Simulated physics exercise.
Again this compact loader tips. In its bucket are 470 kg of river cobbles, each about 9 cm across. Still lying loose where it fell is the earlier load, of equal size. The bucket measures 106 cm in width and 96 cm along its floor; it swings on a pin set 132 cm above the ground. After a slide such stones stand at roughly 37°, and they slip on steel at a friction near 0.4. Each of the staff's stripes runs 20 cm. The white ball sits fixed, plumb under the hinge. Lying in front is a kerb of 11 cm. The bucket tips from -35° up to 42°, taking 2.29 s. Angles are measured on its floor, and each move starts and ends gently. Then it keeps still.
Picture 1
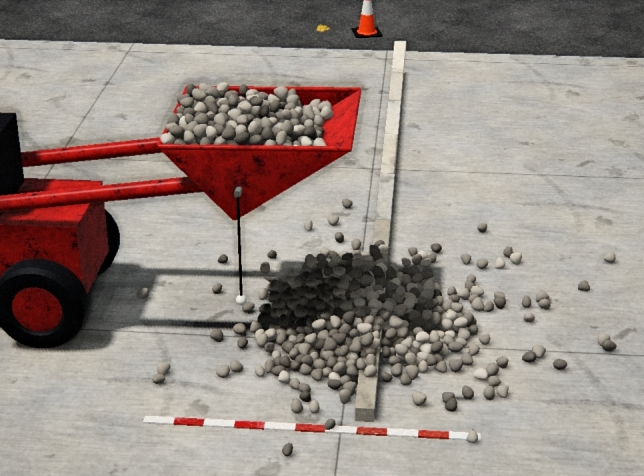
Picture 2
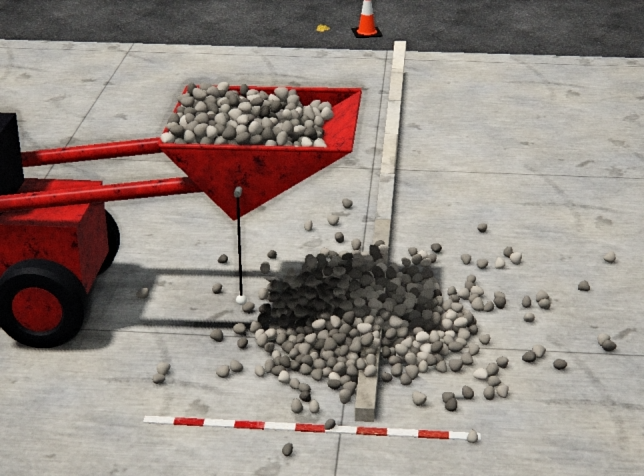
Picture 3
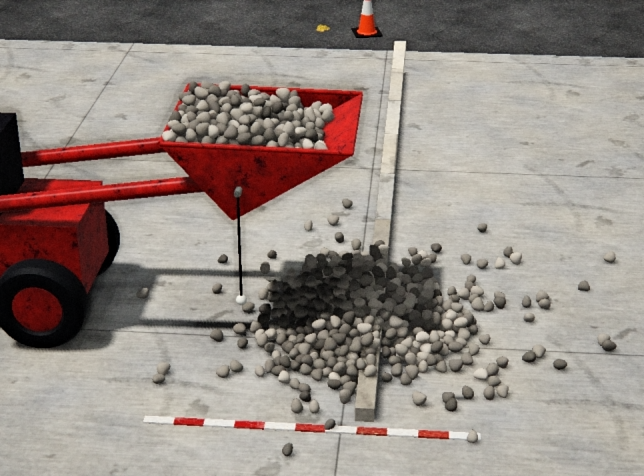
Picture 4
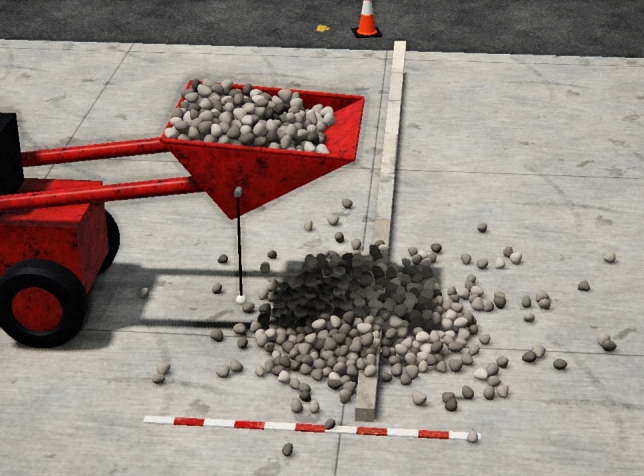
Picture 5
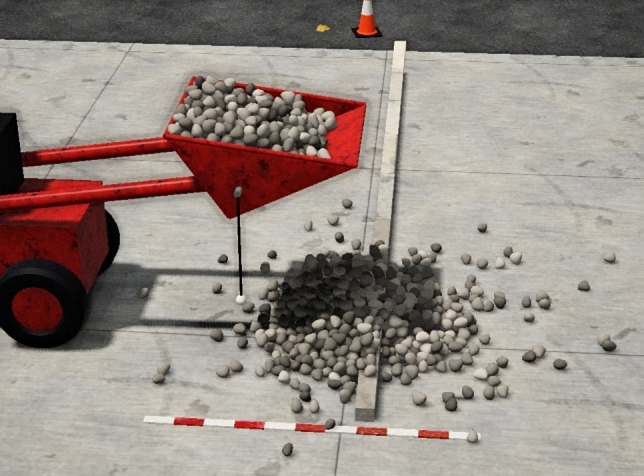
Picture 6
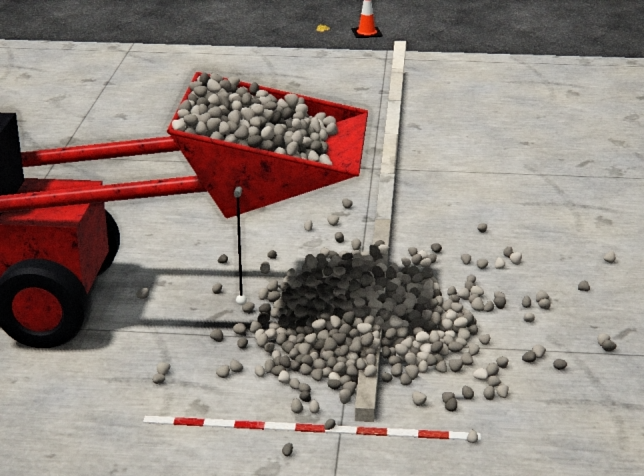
The red loader's bucket, full of grey stones, slowly tilts slightly downward to the right.
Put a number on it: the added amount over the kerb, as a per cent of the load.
69 percent, roughly.
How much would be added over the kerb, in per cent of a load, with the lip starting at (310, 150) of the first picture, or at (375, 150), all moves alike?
First some 30, then 90 per cent.
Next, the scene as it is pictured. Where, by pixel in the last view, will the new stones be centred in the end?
The middle lies near (405, 305) in the last picture.
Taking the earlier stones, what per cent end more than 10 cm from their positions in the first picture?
Roughly 20 per cent of them.
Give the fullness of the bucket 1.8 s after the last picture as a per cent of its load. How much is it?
I'd say about 10 per cent.
Then, 1.1 s after the last picture the floor is at 30°; in per cent of one load, 84 in the bucket, 81 on this side of the kerb, 36 over the kerb; the foremost stones are at (574, 316).
Then, 1.8 s after the last picture the floor is at 42°; in per cent of one load, 10 in the bucket, 109 on this side of the kerb, 81 over the kerb; the foremost stones are at (574, 316).
Then, 2.1 s after the last picture the floor is at 42°; in per cent of one load, 0 in the bucket, 101 on this side of the kerb, 99 over the kerb; the foremost stones are at (576, 324).
Then, 4.8 s after the last picture the floor is at 42°; in per cent of one load, 0 in the bucket, 97 on this side of the kerb, 103 over the kerb; the foremost stones are at (578, 331). Net gain over the kerb, 69.
